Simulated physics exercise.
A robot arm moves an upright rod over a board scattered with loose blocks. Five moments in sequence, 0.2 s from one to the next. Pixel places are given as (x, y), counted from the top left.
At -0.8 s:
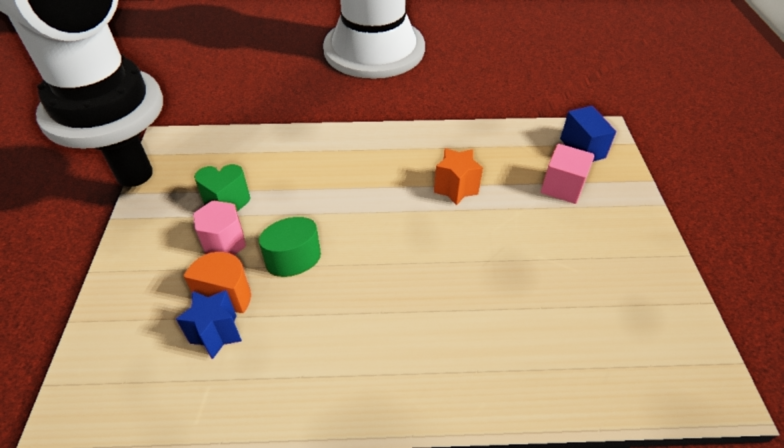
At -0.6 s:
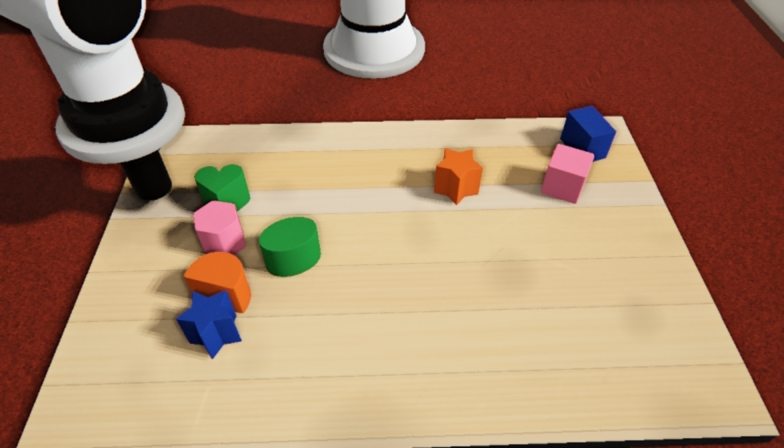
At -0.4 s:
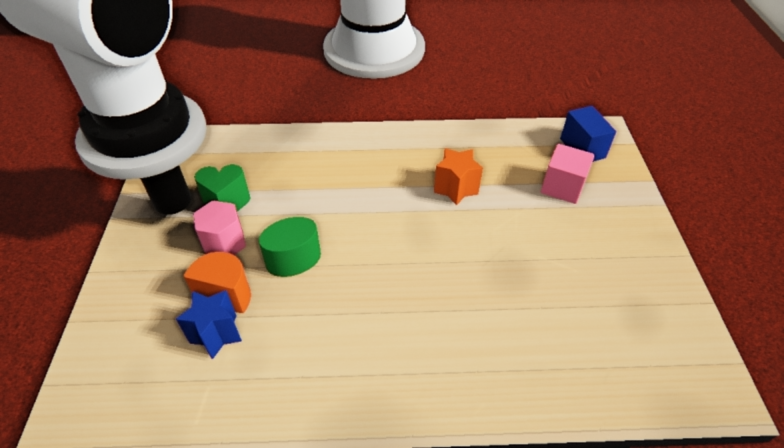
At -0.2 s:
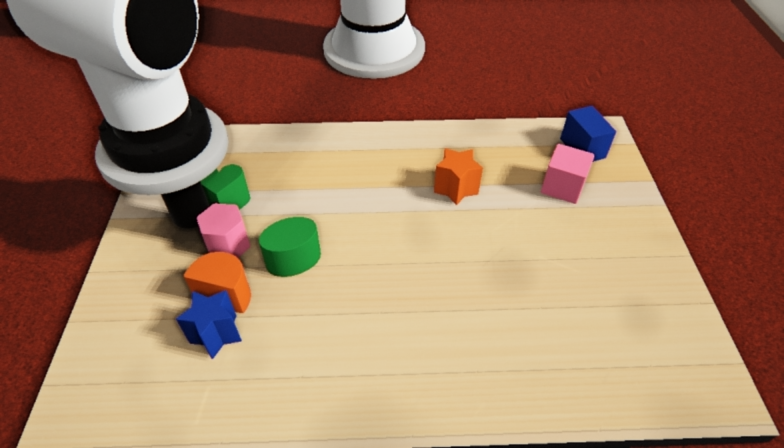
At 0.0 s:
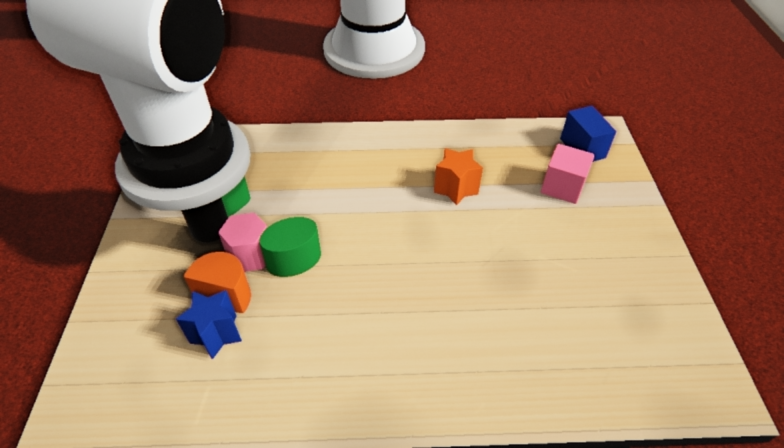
Robot arm sliding a black rod rightward across a wooden board, nudging a pink six-sided block toward a green oval block.
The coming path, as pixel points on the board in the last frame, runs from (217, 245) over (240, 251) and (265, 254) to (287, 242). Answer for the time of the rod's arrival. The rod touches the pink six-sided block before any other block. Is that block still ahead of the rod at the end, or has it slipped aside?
The rod loses it on the way.
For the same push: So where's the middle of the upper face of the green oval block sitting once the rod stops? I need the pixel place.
In the picture, it is at (327, 245).
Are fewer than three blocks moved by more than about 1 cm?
Yes, that is what happens.
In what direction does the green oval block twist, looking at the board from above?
Counter-clockwise, from overhead.
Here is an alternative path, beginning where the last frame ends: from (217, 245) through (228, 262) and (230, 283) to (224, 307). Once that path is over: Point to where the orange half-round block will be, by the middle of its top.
The middle of the upper face of the orange half-round block will lie at about (213, 319) in the picture.
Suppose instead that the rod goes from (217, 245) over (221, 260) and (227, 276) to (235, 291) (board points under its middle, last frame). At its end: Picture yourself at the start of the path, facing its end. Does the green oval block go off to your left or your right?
Well, taking the path from its start to its end as straight ahead, the green oval block moves to the left.
What follows on the original path. Halfway along, rod at (249, 238); pink six-sided block at (276, 246), turned 25° clockwise; green oval block at (321, 243), turned 50° anticlockwise.
At the end, rod at (284, 226); orange half-round block still; pink six-sided block at (283, 251), turned 35° clockwise; green oval block at (327, 245), turned 70° anticlockwise.
